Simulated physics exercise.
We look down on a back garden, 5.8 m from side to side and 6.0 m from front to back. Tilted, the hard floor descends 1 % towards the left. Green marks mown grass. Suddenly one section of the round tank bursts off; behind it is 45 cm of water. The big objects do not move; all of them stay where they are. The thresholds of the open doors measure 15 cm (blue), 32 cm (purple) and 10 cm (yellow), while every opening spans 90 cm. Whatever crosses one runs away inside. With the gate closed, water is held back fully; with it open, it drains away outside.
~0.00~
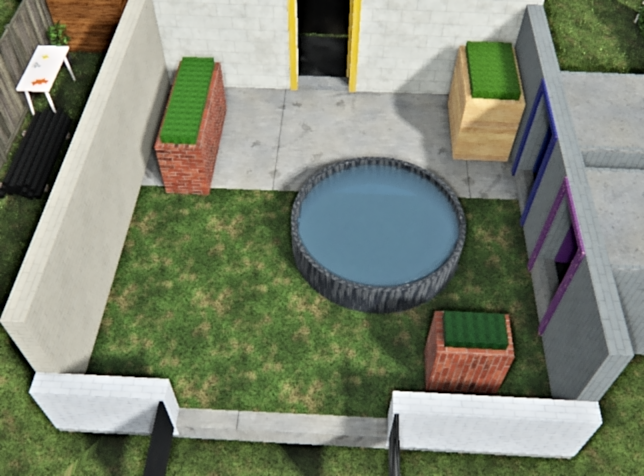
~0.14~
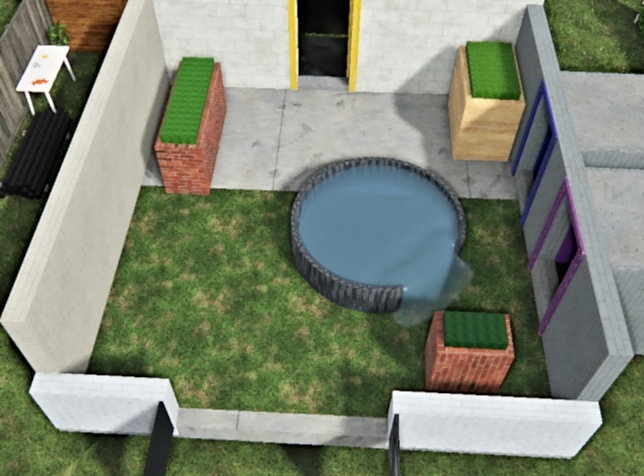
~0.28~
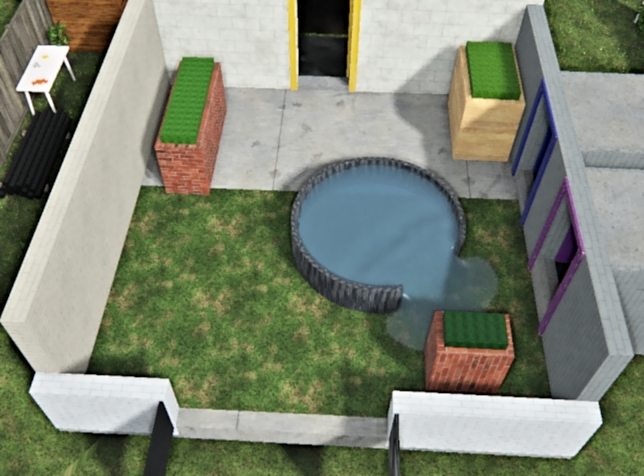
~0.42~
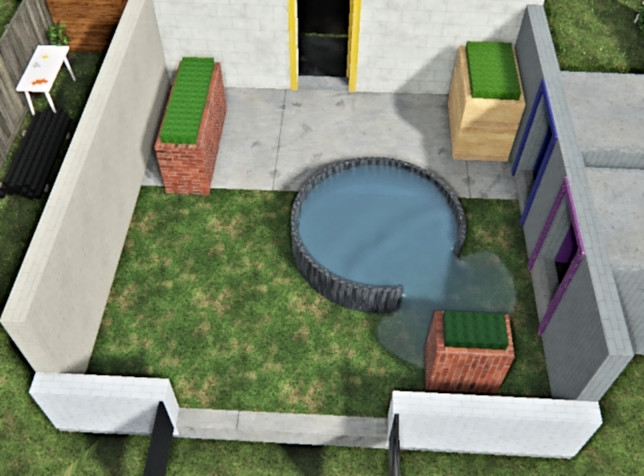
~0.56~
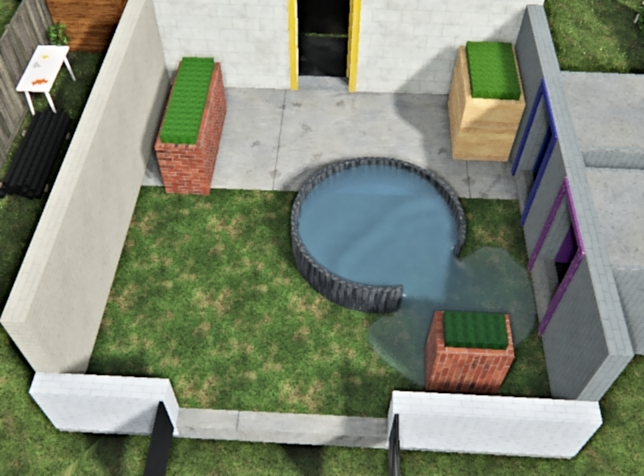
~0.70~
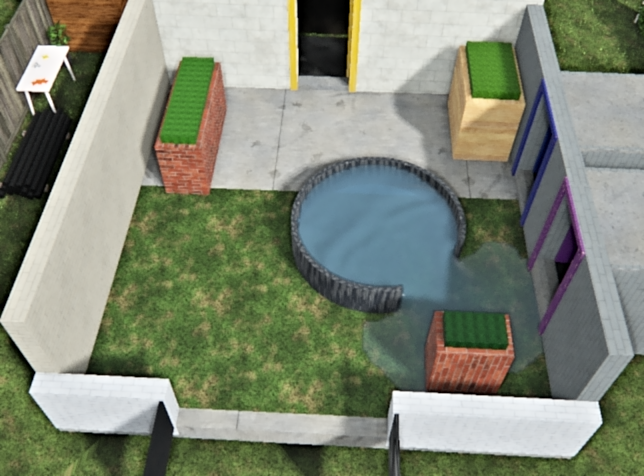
Water sits still in a round, dark-rimmed tank on the grass of a walled back garden, until a section of the tank's lower right side bursts open. It pours through the gap onto the lawn, spreads around the small grass-topped brick block, and widens towards the right-hand wall and front wall.
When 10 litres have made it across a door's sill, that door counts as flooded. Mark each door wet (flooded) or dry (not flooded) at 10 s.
Status of blue door: Dry. Status of purple door: Dry. Status of yellow door: Dry.
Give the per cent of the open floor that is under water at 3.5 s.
I'd say around 30 %.
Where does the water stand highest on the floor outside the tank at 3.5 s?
Near (528, 424).
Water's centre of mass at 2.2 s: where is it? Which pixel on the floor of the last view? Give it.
Near (412, 275).
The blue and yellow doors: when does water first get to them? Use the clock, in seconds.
Arrival times - blue: 2.2 s; yellow: 5.0 s.
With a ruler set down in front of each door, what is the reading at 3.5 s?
Door by door in centimetres: Blue shows 6, purple shows 17, yellow shows 0.
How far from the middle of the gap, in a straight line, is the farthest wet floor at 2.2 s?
That works out near 2.4 m.
After 1.4 s water covers 10 % of the floor and is deepest (32 cm) near (529, 332); blue door not reached, purple door 22 cm at the sill, 0 L in, yellow door not reached.
After 2.2 s water covers 20 % of the floor and is deepest (30 cm) near (544, 425); blue door not reached, purple door 24 cm at the sill, 0 L in, yellow door not reached.
After 3.5 s water covers 30 % of the floor and is deepest (23 cm) near (528, 424); blue door 6 cm at the sill, 0 L in, purple door 17 cm at the sill, 0 L in, yellow door not reached.
After 6.0 s water covers 70 % of the floor and is deepest (14 cm) near (544, 425); blue door 10 cm at the sill, 0 L in, purple door 12 cm at the sill, 0 L in, yellow door 4 cm at the sill, 0 L in.
After 10.0 s water covers 95 % of the floor and is deepest (9 cm) near (170, 91); blue door 7 cm at the sill, 0 L in, purple door 7 cm at the sill, 0 L in, yellow door 4 cm at the sill, 0 L in.
